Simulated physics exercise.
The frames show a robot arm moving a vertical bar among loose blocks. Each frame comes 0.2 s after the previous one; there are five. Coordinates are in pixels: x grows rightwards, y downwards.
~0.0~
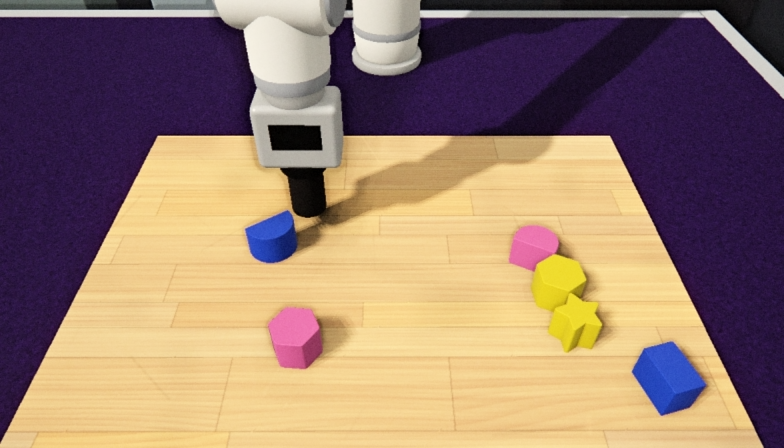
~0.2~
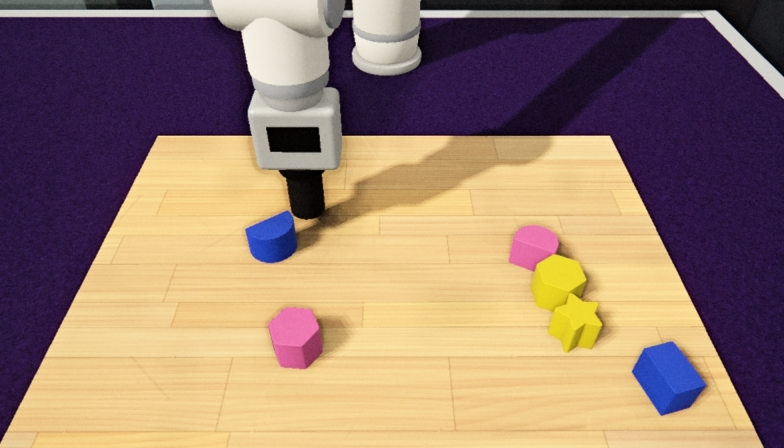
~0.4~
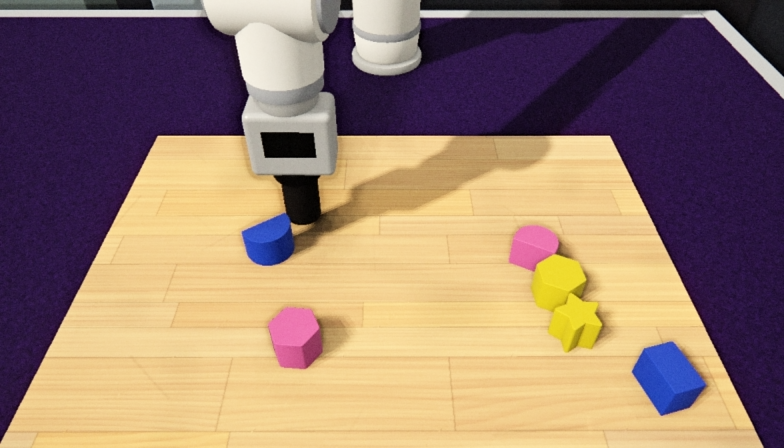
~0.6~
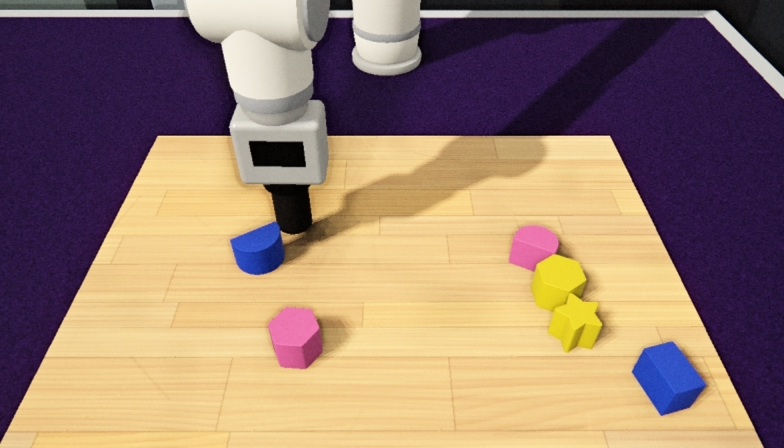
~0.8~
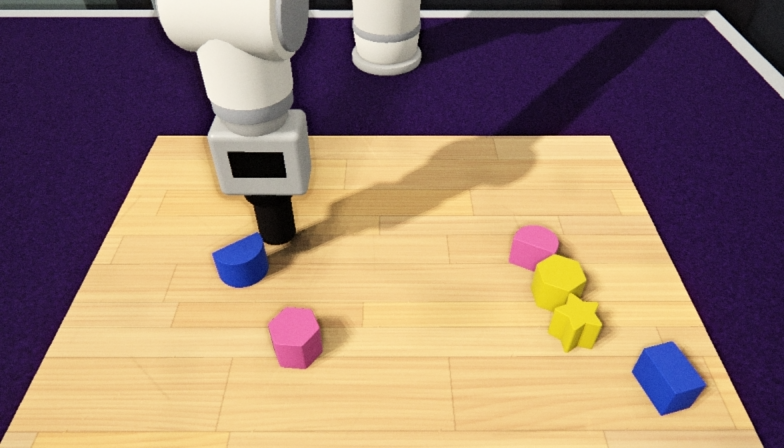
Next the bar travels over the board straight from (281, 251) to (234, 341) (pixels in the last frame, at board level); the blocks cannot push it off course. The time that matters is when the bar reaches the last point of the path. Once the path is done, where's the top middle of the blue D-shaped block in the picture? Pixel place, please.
Most likely (195, 287).
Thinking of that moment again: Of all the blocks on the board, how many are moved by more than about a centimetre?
I expect one block to move.
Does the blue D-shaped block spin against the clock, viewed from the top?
I believe not.
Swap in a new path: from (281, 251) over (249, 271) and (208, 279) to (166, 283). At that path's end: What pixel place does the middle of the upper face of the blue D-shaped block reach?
I'd place it at (167, 289), taking the centre of its top.
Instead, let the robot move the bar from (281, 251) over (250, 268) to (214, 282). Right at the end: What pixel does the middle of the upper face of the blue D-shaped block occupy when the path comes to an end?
Close to (184, 290).
On the path given first. One third of the way, bar (263, 260); blue D-shaped block (216, 271), turned 20° clockwise.
Two thirds of the way, bar (247, 290); blue D-shaped block (197, 284), turned 50° clockwise.
At the end, bar (228, 323); blue D-shaped block (195, 287), turned 70° clockwise; pink hexagon not moved.
